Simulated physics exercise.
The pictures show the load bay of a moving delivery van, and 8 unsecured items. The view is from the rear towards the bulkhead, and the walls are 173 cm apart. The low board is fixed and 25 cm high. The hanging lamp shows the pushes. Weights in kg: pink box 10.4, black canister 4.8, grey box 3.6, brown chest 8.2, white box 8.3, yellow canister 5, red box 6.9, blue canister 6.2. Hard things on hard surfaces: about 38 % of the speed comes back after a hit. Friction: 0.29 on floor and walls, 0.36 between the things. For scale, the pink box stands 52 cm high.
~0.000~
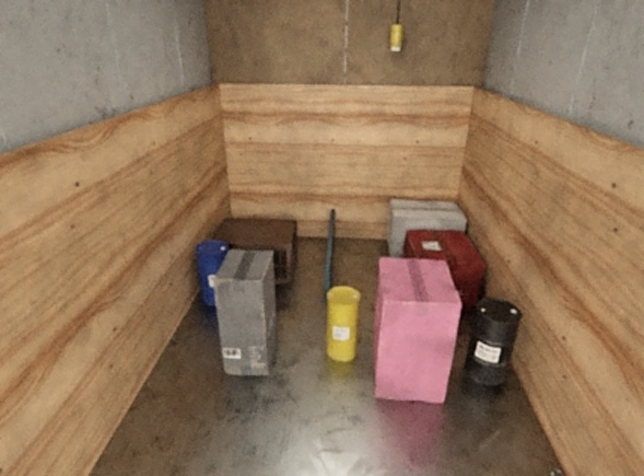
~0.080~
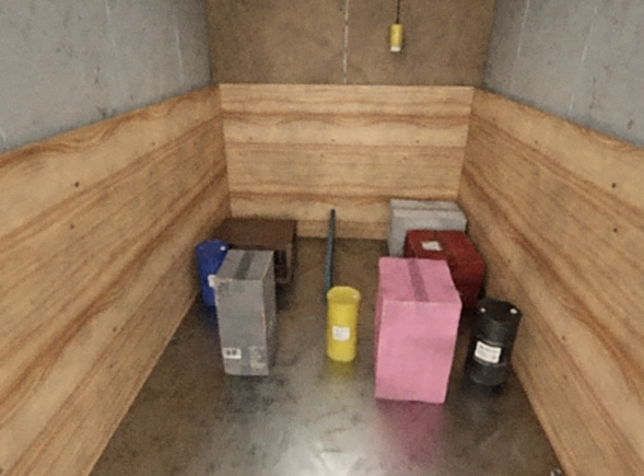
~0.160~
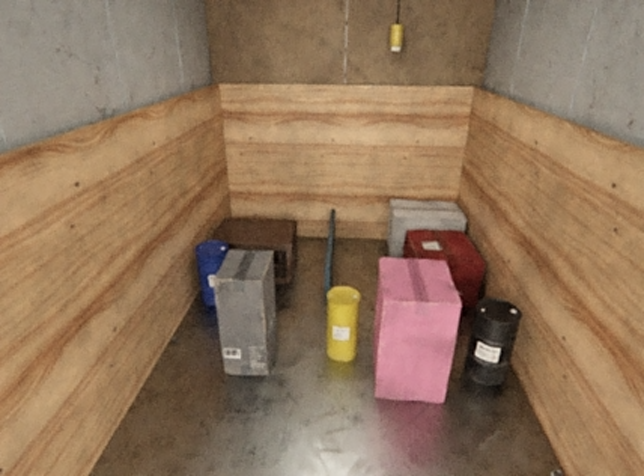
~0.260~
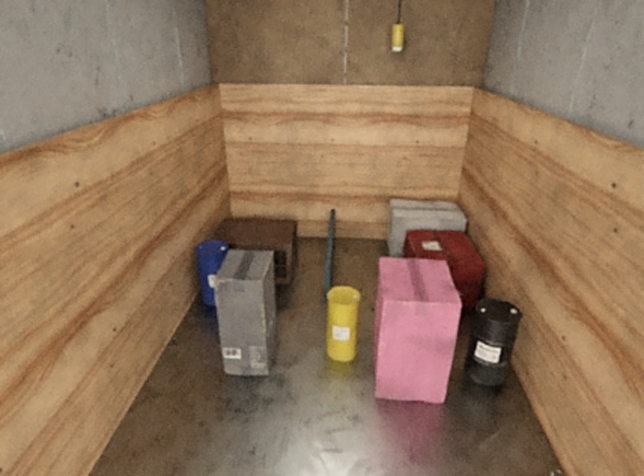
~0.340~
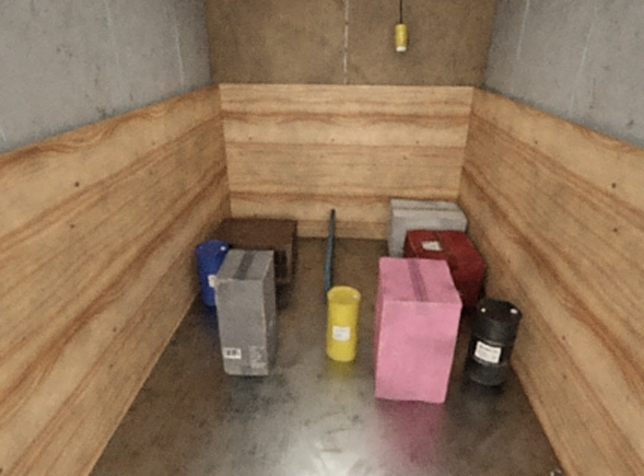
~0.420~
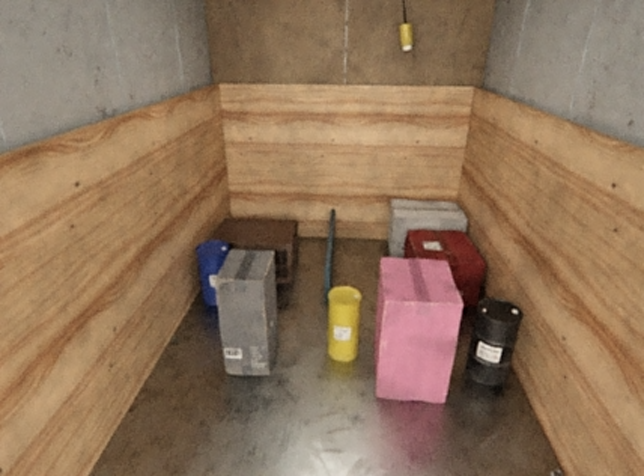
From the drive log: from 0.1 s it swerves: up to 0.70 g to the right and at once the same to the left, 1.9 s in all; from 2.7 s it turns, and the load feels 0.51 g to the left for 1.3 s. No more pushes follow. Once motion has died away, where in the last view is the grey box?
Resting place of the grey box: (170, 318).
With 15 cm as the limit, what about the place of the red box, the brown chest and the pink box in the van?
The red box gets shifted; the brown chest stays put; the pink box gets shifted.
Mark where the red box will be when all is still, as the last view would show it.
Near (361, 263).
By 1.52 s, load feels 0.69 g left; grey box 47 cm from its spot near (348, 318); blue canister 47 cm from its spot; yellow canister 20 cm from its spot.
By 1.92 s, load feels 0.12 g left; grey box 7 cm from its spot near (263, 315); white box 41 cm from its spot; black canister 39 cm from its spot.
When it is over (4.5 s), not toppled but over 15 cm from the start, pink box, black canister, grey box, white box, yellow canister and red box; the other 2 within 15 cm of the start. End places, in pixels of the last picture, grey box near (170, 318).
